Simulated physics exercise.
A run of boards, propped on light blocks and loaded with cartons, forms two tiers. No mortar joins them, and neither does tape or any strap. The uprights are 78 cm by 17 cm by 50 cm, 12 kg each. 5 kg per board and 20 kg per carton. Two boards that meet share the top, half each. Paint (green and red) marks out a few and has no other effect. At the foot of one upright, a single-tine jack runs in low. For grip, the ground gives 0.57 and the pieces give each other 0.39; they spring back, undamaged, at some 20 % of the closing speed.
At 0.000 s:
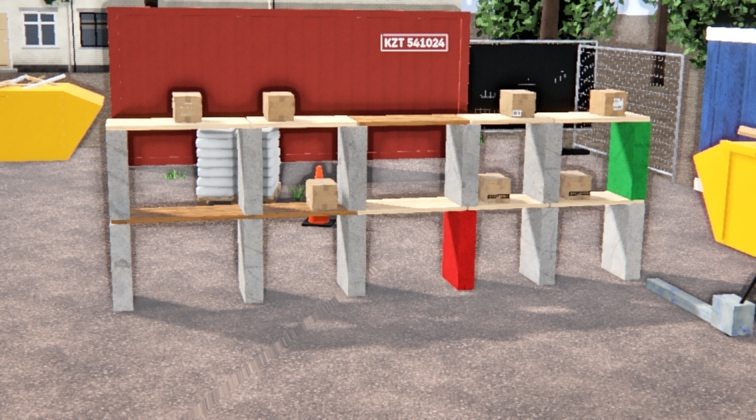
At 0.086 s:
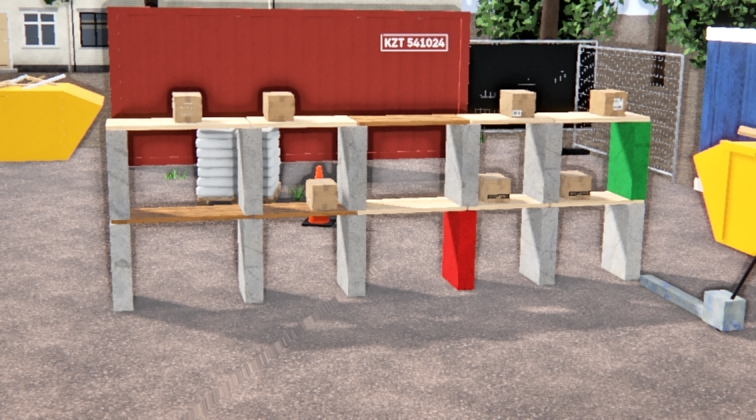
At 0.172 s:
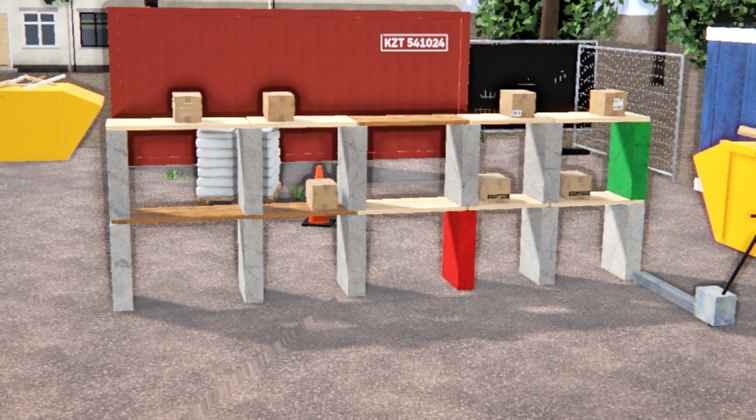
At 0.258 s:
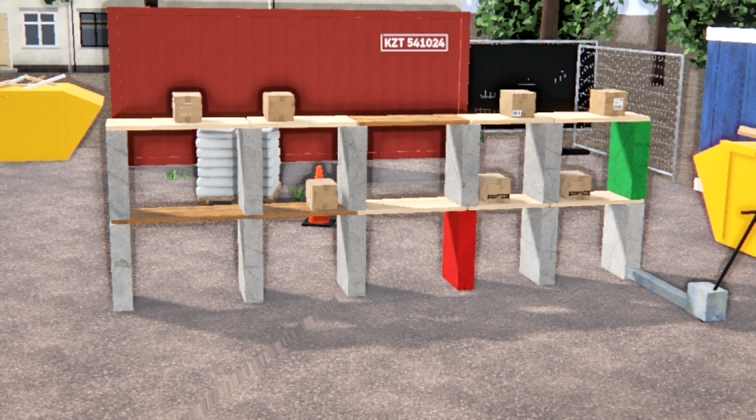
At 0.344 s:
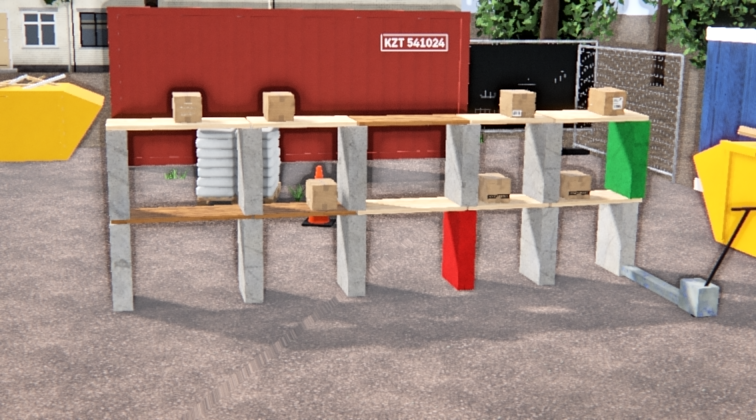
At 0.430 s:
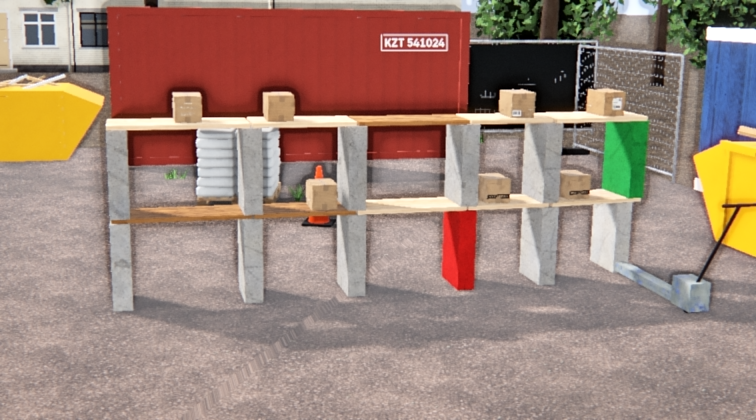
A grey metal bar slides in low from the right and shoves the end block left.
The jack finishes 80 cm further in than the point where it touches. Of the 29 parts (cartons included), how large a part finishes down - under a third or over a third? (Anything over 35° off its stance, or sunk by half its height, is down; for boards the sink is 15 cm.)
I would say less than a third.
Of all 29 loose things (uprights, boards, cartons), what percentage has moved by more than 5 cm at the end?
20 in a hundred end up shifted.
After 0.50 s, none of the 29 pieces down, 6 disturbed; green upright shifted 13 cm.
After 0.64 s, none of the 29 pieces down, 6 disturbed; green upright shifted 24 cm.
After 0.82 s, none of the 29 pieces down, 7 disturbed; green upright shifted 40 cm.
At rest (1.8 s), none of the 29 pieces down, 8 disturbed; green upright shifted 47 cm; red upright unmoved. That is 0 per cent. As the last picture would show them, middles, green upright near (605, 151), red upright near (459, 245).
